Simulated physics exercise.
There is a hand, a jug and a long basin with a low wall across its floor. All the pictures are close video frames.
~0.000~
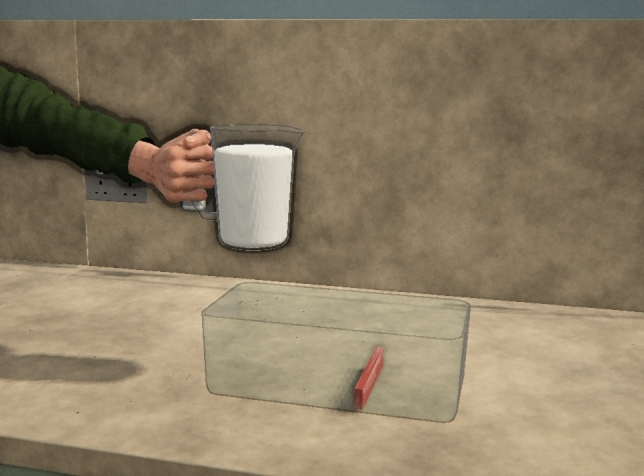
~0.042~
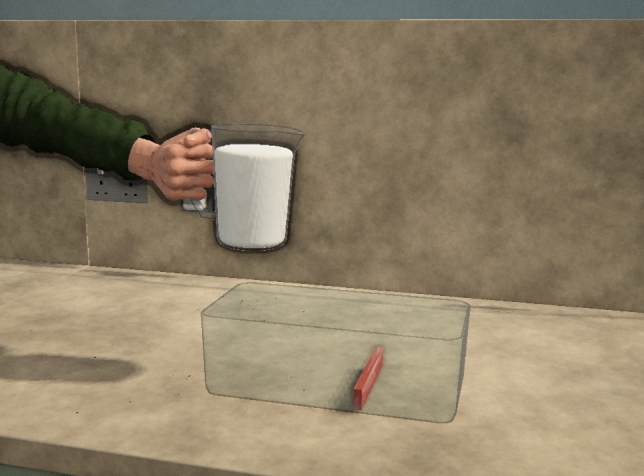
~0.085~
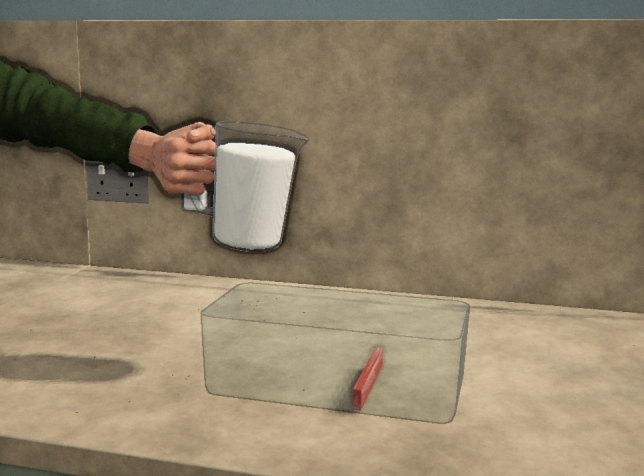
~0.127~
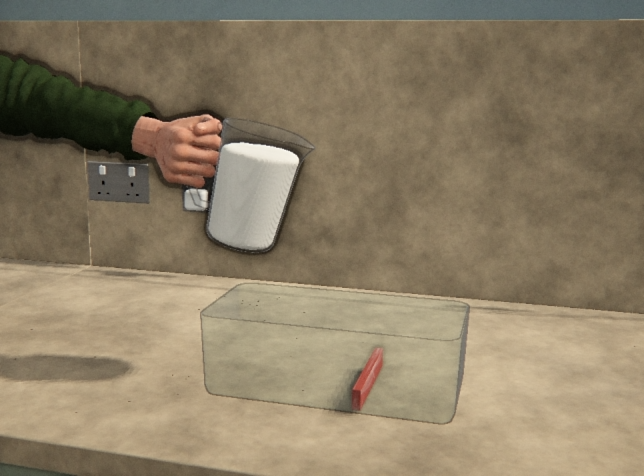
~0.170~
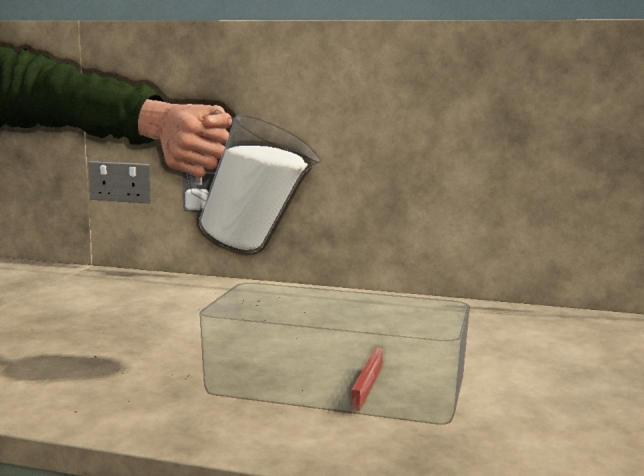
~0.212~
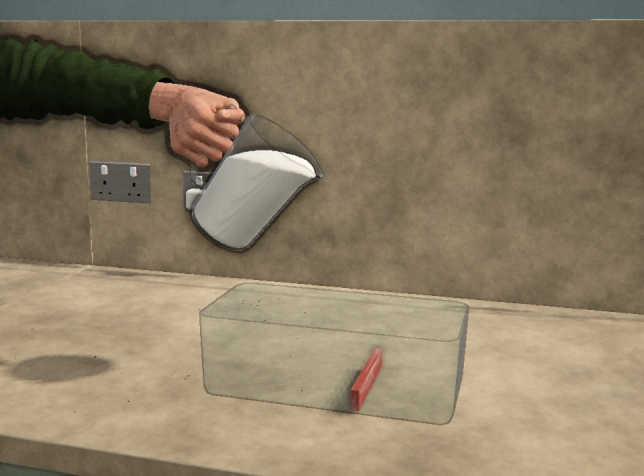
Above a long clear basin on a counter, a hand tilts a jug of milk rightward.
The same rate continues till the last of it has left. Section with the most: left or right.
Left.
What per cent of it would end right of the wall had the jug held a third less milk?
Estimated share: Close to 15 per cent.
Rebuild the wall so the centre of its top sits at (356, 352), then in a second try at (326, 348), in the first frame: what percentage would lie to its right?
Try 1: About 45 percent; try 2: About 95 percent.
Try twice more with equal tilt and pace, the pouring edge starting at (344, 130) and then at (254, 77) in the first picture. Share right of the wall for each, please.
Near 60 in a hundred first, near 20 in a hundred second.
After 0.46 s the tilt is 105° and 59 per cent is still to pour, 5 is left of the wall and 7 right of it.
After 0.64 s the tilt is 111° and 16 per cent is still to pour, 47 is left of the wall and 15 right of it.
After 0.83 s the tilt is 111° and 2 per cent is still to pour, 61 is left of the wall and 25 right of it.
After 1.04 s the tilt is 111° and 0 per cent is still to pour, 67 is left of the wall and 26 right of it.
In the end 64 per cent lies left of the wall, 29 right of it and 7 outside.
